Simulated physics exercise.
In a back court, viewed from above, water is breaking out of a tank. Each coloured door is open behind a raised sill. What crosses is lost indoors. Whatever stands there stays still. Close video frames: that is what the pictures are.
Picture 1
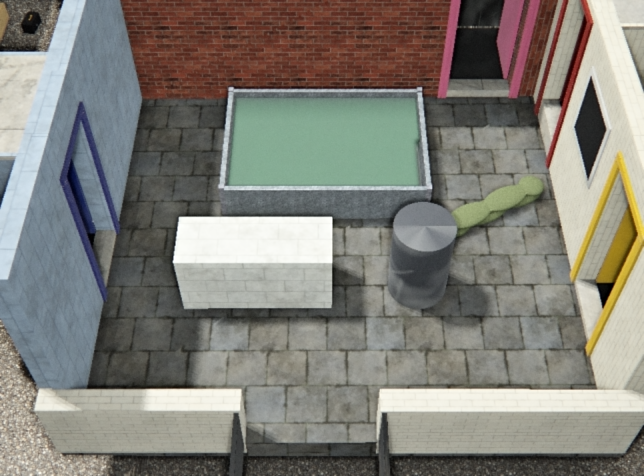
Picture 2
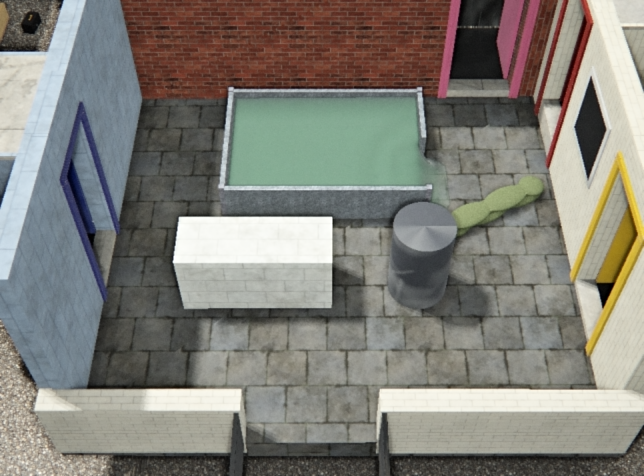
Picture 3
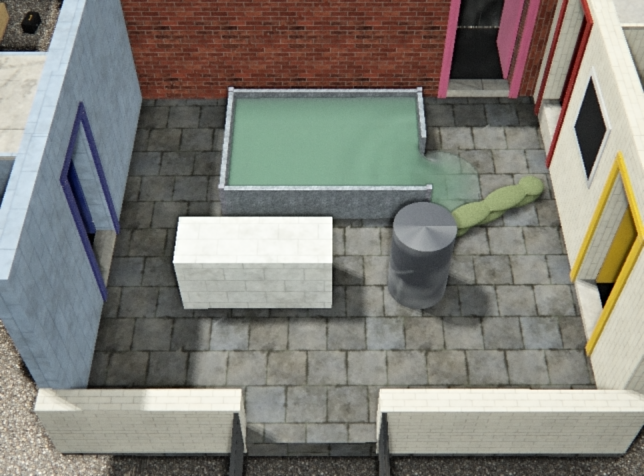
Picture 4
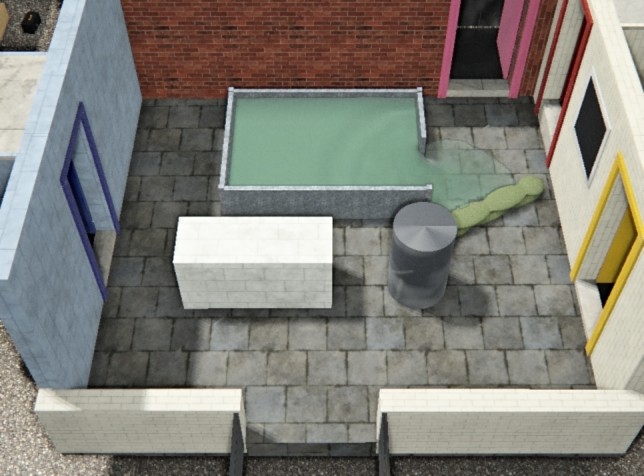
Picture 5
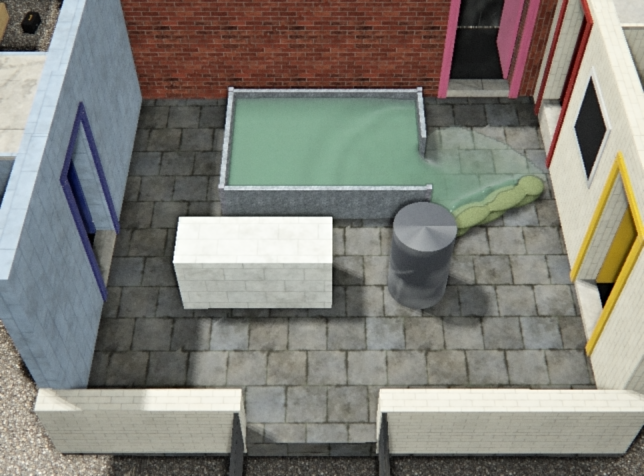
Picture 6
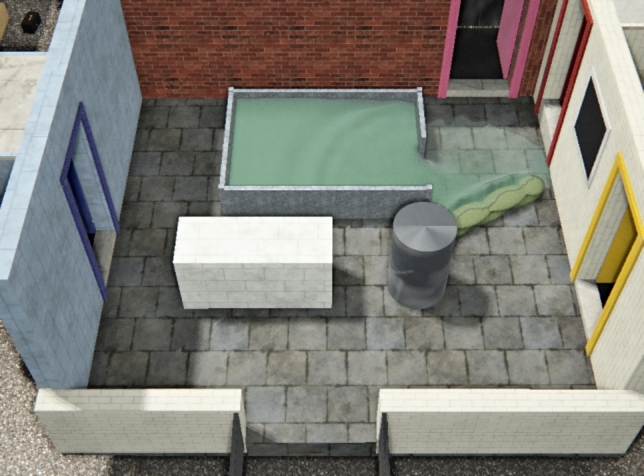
The clip shows a walled courtyard with coloured doorways, a white block and a grey cylinder, where green water breaks through the right side of a tank and spreads rightward across the paving, alongside a twisted green barrier.
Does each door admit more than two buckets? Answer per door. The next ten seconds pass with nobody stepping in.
The pink door: It does; the red door: It does not; the blue door: It does not; the yellow door: It does not.
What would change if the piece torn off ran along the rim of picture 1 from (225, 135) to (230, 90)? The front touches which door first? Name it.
Answer - the blue door.
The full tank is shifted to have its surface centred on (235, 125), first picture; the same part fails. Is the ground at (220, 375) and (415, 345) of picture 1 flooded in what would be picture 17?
Unflooded, then unflooded.
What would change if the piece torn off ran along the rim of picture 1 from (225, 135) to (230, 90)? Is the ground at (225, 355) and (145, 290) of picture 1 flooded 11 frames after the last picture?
Taking the two points in order, the first is left dry and the second is waterlogged.
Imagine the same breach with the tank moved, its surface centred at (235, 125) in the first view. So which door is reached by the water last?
Answer - the blue-painted one.
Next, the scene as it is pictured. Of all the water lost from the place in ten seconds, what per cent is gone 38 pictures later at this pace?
By my reckoning, 75 %.
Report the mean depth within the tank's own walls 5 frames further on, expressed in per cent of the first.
That would be roughly 80 per cent.
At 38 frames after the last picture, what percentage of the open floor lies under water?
That works out at 75 %.
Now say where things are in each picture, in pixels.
In the first frame, the tank at (325, 141) is whole and still.
In the second frame, water pours out at (421, 183) and has run to (432, 163).
In the third frame, water pours out at (421, 184) and has run to (469, 170).
In the fourth frame, water pours out at (421, 184) and has run to (506, 176).
In the fifth frame, the front is at (537, 172), out from the gap at (421, 184).
In the sixth frame, the front is at (542, 153), out from the gap at (421, 183).
A moment on, water covers 15 % of the floor; the pink door not reached, the red door wet at the sill, nothing in, the blue door not reached, the yellow door not reached.
Next, water covers 30 % of the floor; the pink door under two buckets in, the red door wet at the sill, nothing in, the blue door not reached, the yellow door wet at the sill, nothing in.
Then, water covers 45 % of the floor; the pink door over two buckets in, the red door wet at the sill, nothing in, the blue door not reached, the yellow door wet at the sill, nothing in.
Later, water covers 75 % of the floor; the pink door far over two buckets in, the red door wet at the sill, nothing in, the blue door wet at the sill, nothing in, the yellow door wet at the sill, nothing in.
In the end, water covers 90 % of the floor; the pink door far over two buckets in, the red door wet at the sill, nothing in, the blue door wet at the sill, nothing in, the yellow door wet at the sill, nothing in.
